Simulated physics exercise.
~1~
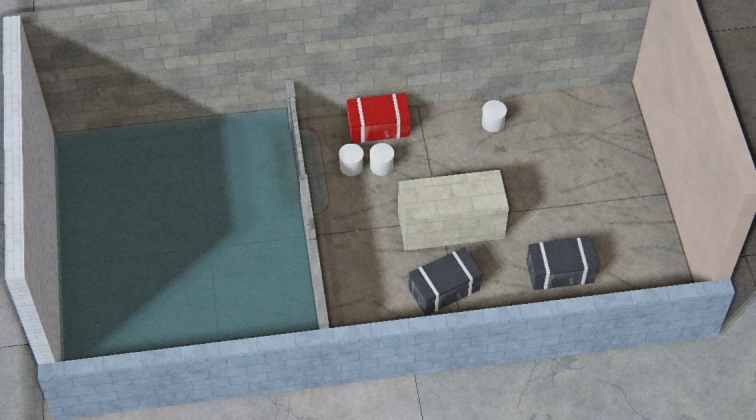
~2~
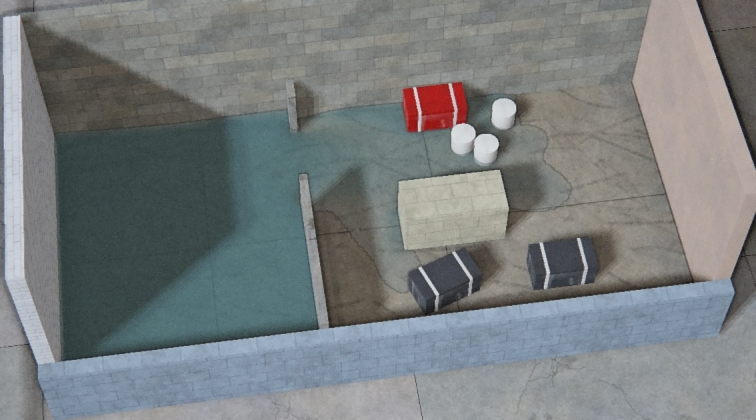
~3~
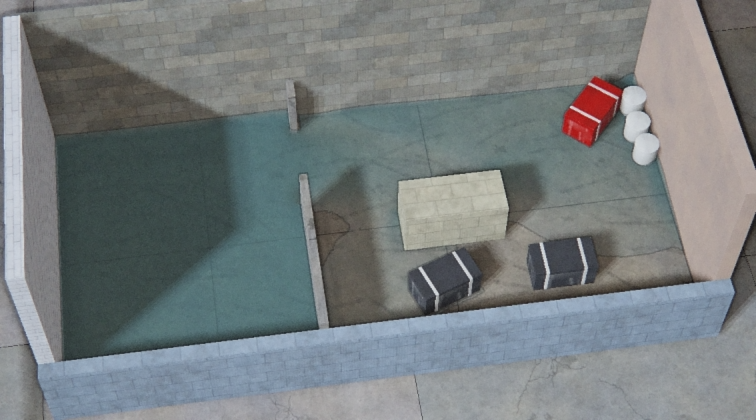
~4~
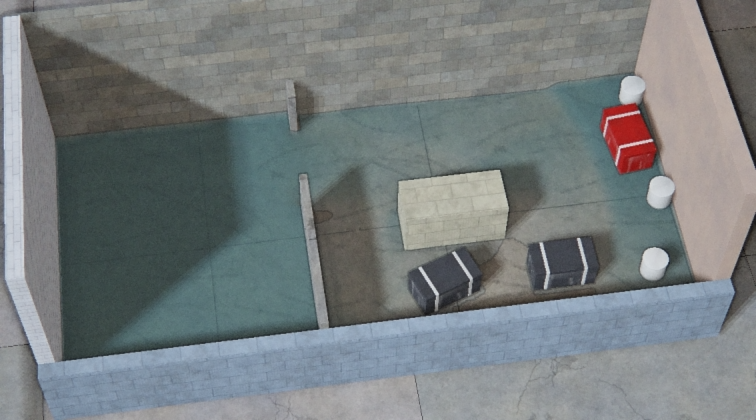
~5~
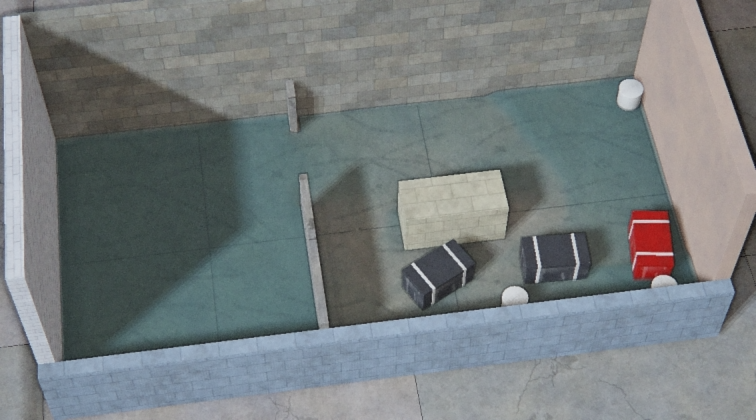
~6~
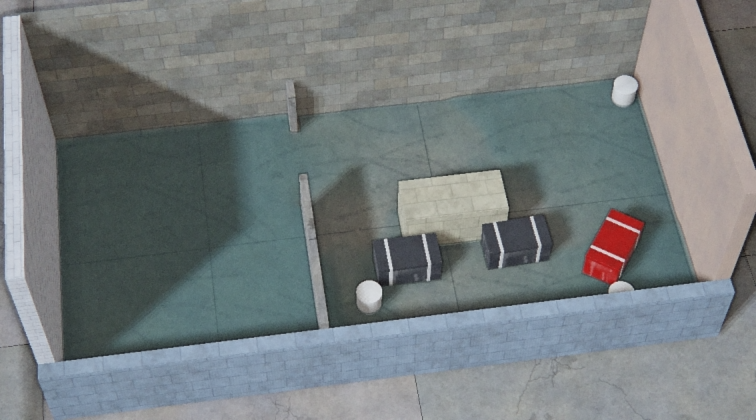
Walled store flooding through a gap in its inner wall, water sweeping a red trunk rightward, then down near the front corner.
